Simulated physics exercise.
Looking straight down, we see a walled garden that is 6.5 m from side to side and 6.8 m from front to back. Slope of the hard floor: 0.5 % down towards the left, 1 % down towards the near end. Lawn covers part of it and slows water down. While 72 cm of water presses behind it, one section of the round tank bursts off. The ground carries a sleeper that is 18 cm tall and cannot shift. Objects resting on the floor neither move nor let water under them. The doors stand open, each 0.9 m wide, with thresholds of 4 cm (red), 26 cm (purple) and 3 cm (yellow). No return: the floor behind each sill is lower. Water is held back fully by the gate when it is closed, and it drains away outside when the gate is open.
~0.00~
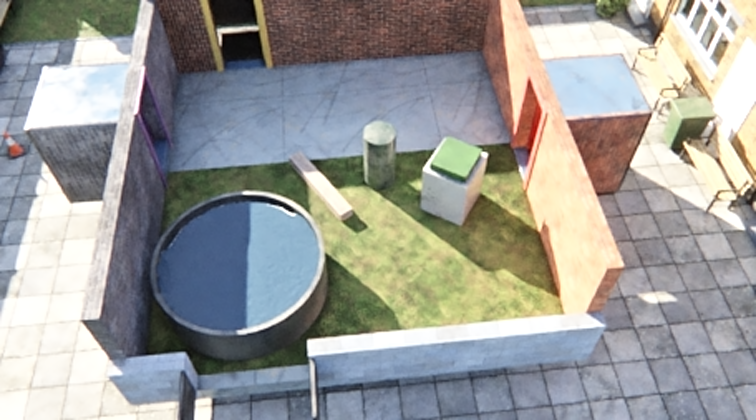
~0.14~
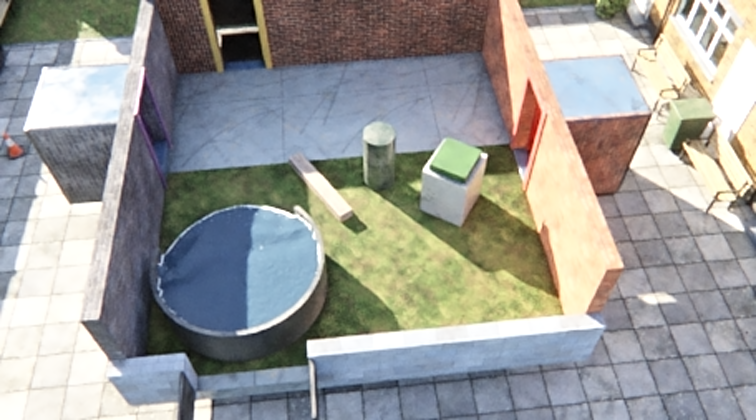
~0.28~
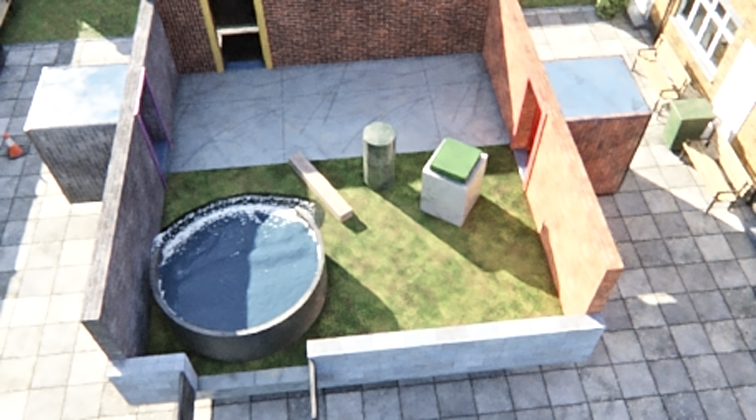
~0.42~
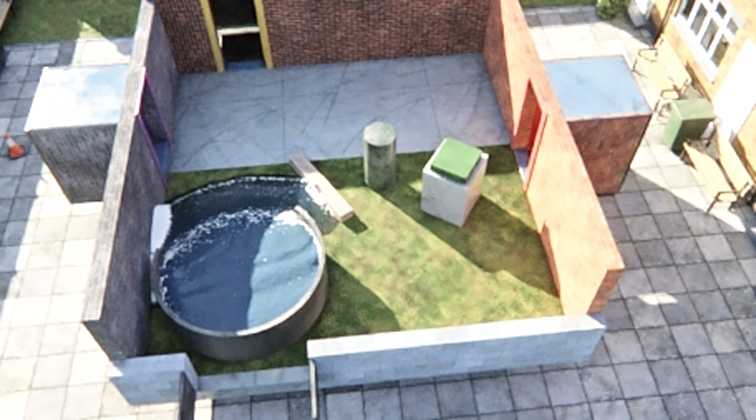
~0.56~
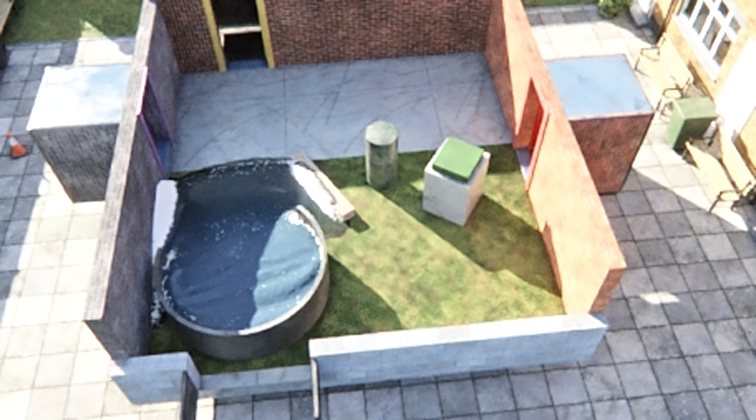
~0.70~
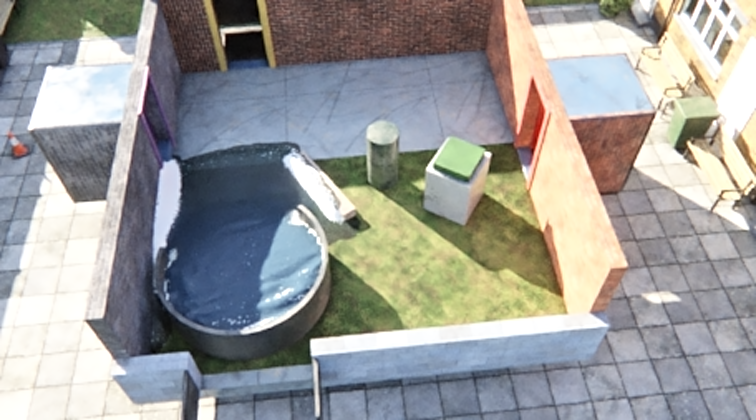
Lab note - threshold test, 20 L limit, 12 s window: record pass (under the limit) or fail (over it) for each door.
Results: Red door fail, purple door pass, yellow door fail.
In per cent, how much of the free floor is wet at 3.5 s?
Roughly 55 % of the floor is wet.
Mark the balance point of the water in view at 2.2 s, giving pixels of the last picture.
The water's centre is around (237, 199).
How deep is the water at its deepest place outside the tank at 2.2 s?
I'd say near 55 centimetres.
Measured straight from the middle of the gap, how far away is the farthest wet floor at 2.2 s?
4.4 m.
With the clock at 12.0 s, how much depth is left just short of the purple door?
6.0 cm.
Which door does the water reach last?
That would be the red one.
After 1.4 s water covers 35 % of the floor and is deepest (36 cm) near (164, 241); red door not reached, purple door 21 cm at the sill, 1 L in, yellow door not reached.
After 2.2 s water covers 45 % of the floor and is deepest (55 cm) near (191, 79); red door not reached, purple door 22 cm at the sill, 1 L in, yellow door 25 cm at the sill, 74 L in.
After 3.5 s water covers 55 % of the floor and is deepest (30 cm) near (180, 103); red door not reached, purple door 13 cm at the sill, 1 L in, yellow door 24 cm at the sill, 346 L in.
After 7.0 s water covers 90 % of the floor and is deepest (14 cm) near (467, 181); red door 9 cm at the sill, 11 L in, purple door 10 cm at the sill, 1 L in, yellow door 8 cm at the sill, 556 L in.
After 12.0 s water covers 95 % of the floor and is deepest (10 cm) near (162, 258); red door 7 cm at the sill, 79 L in, purple door 6 cm at the sill, 1 L in, yellow door 3 cm at the sill, 582 L in.
